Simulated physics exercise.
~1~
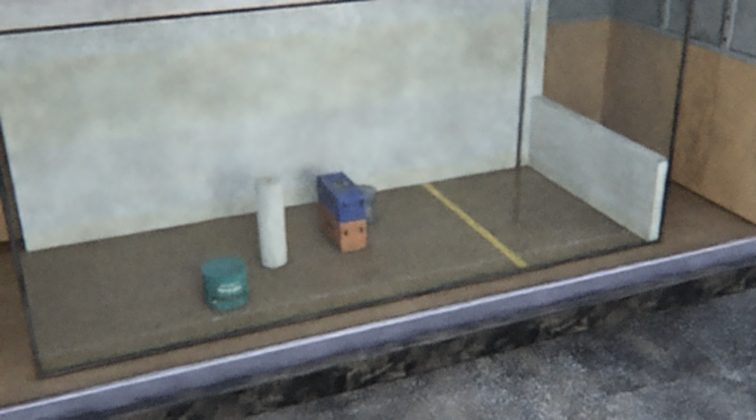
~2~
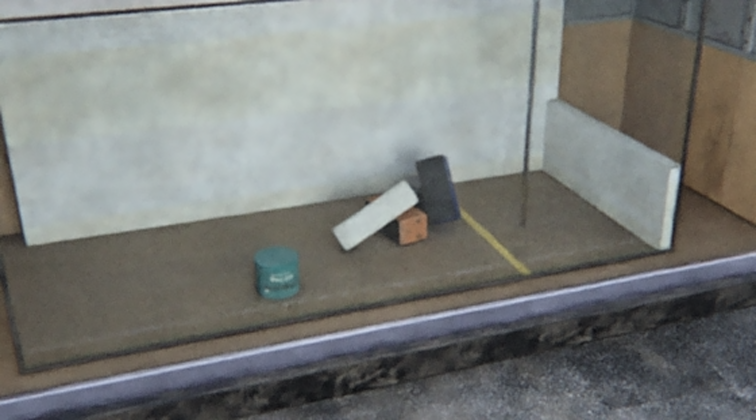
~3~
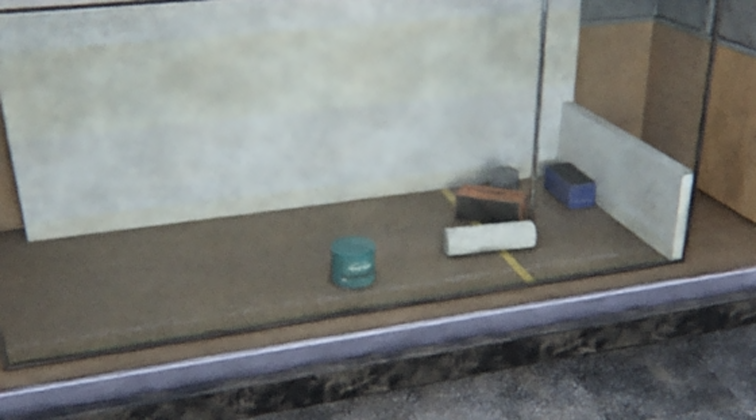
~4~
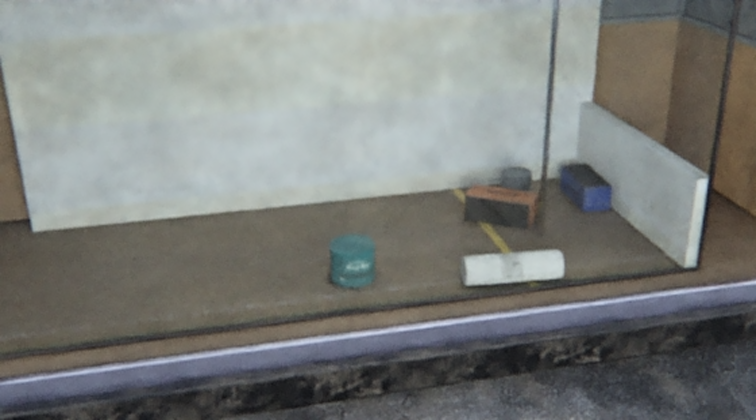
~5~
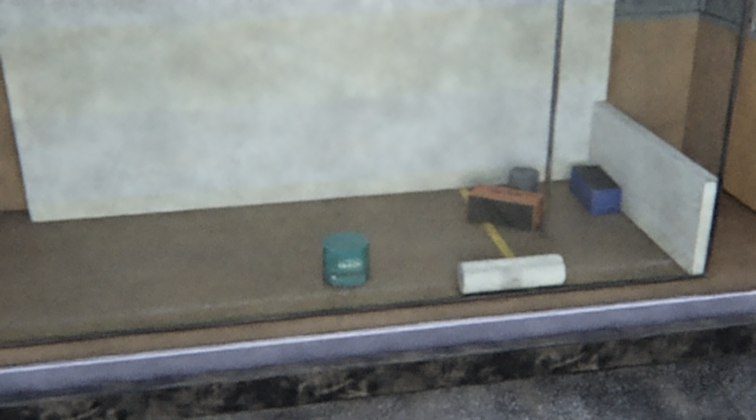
Blue and orange blocks and a white roll toppling and sliding right across a bay floor, the teal bucket stopping left of the yellow line.
